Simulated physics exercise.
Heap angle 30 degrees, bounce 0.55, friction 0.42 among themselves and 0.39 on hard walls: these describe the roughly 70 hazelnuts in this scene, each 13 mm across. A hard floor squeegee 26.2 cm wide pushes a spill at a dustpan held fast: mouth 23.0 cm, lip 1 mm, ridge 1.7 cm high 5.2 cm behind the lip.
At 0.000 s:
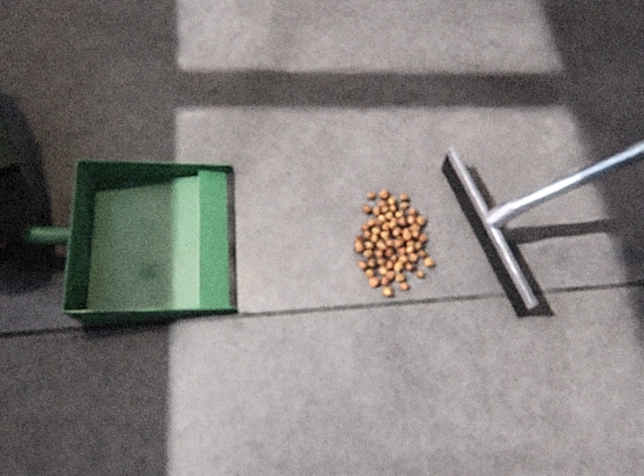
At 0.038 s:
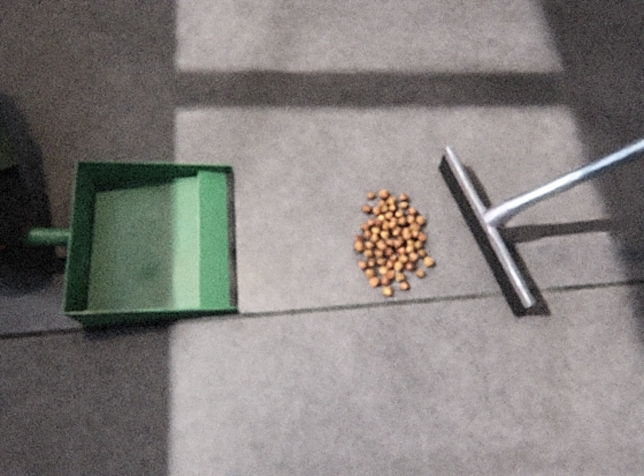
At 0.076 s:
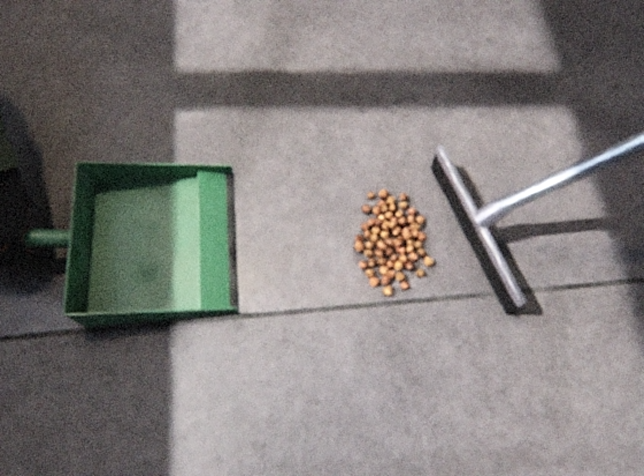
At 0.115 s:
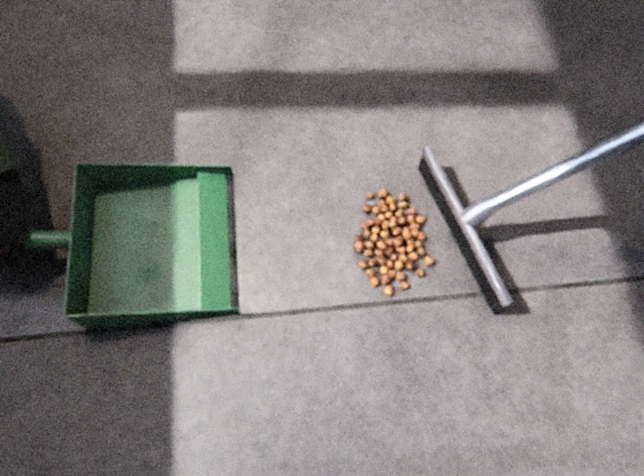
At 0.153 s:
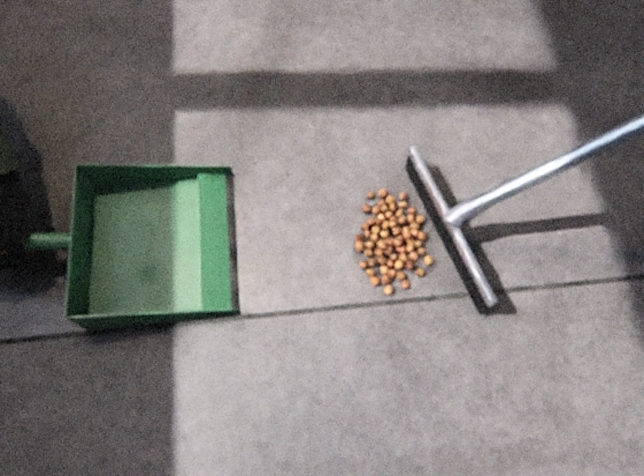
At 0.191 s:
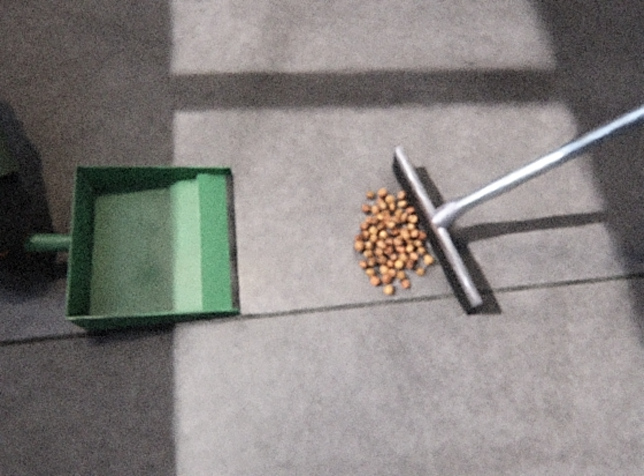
A squeegee on a metal handle slid left across the grey floor toward a small pile of hazelnuts and pressed into its near edge, while the green dustpan on the left stayed still.
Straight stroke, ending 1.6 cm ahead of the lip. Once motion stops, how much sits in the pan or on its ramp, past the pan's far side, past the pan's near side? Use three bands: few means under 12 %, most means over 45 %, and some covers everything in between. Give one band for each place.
In the pan or on its ramp: Some, past the pan's far side: Few, past the pan's near side: Some.
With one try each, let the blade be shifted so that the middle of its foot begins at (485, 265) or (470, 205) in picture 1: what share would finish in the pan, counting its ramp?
The two tries give about 20 % and about 15 %.
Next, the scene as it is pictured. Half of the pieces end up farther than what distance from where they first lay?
The figure is about 24 cm.
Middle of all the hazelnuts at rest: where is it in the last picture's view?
Close to pixel (241, 268).
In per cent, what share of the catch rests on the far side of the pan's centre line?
About 30 percent of it.
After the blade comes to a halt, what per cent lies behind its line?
Roughly 0 per cent of it.
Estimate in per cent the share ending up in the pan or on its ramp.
Some 20 per cent.
Then, at 0.41 s, middle of the blade 18 cm from the lip; 0 % over the lip, far side 0 %, near side 5 %.
After 0.56 s, middle of the blade 9 cm from the lip; 0 % over the lip, far side 0 %, near side 15 %.
After 0.84 s, middle of the blade 5 cm from the lip; 25 % over the lip, far side 0 %, near side 20 %.
By 1.4 s all is still; pan 20 %, far side 0 %, near side 20 %, in front of the lip or behind the blade 60 %.
